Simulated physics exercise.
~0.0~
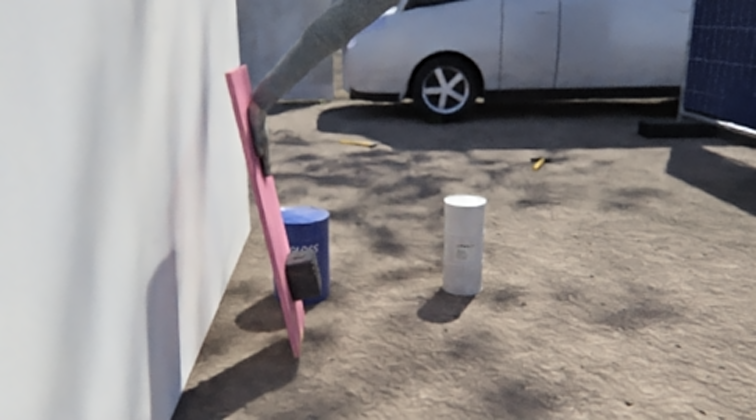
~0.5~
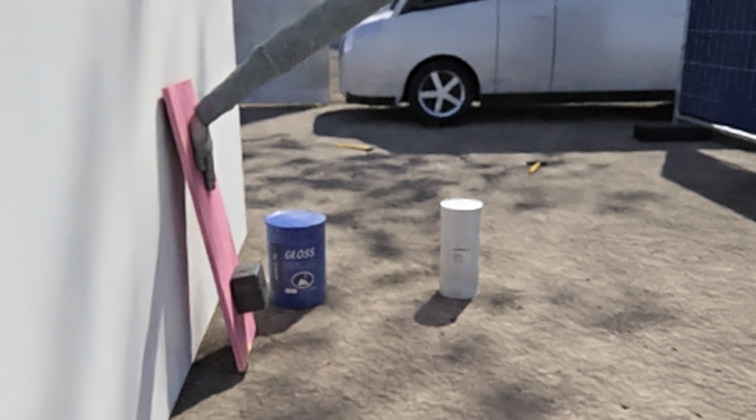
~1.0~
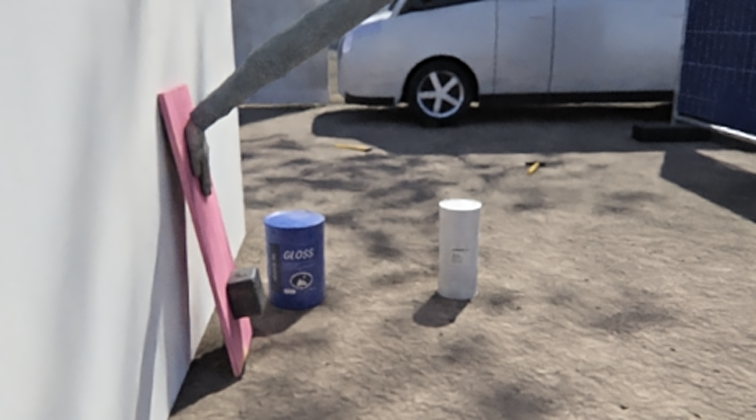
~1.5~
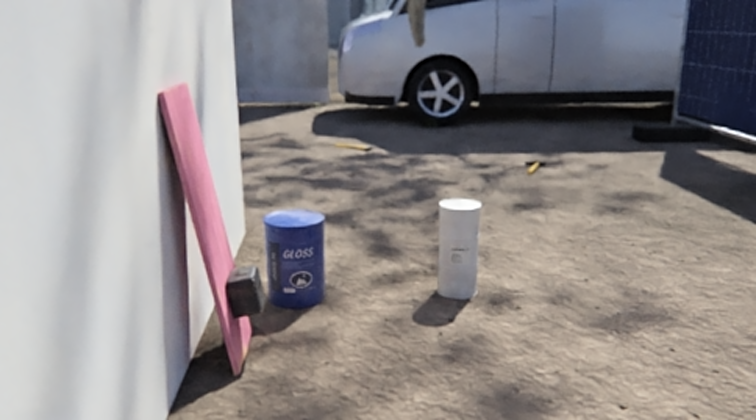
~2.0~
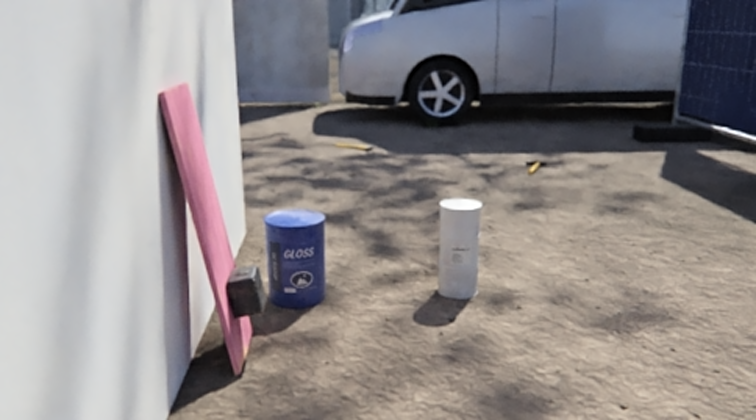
A pink board with a dark block near its foot was moved left by a gloved hand and leaned against a pale wall, then the hand let go and drew away, leaving it propped there beside a blue pail and white canister.
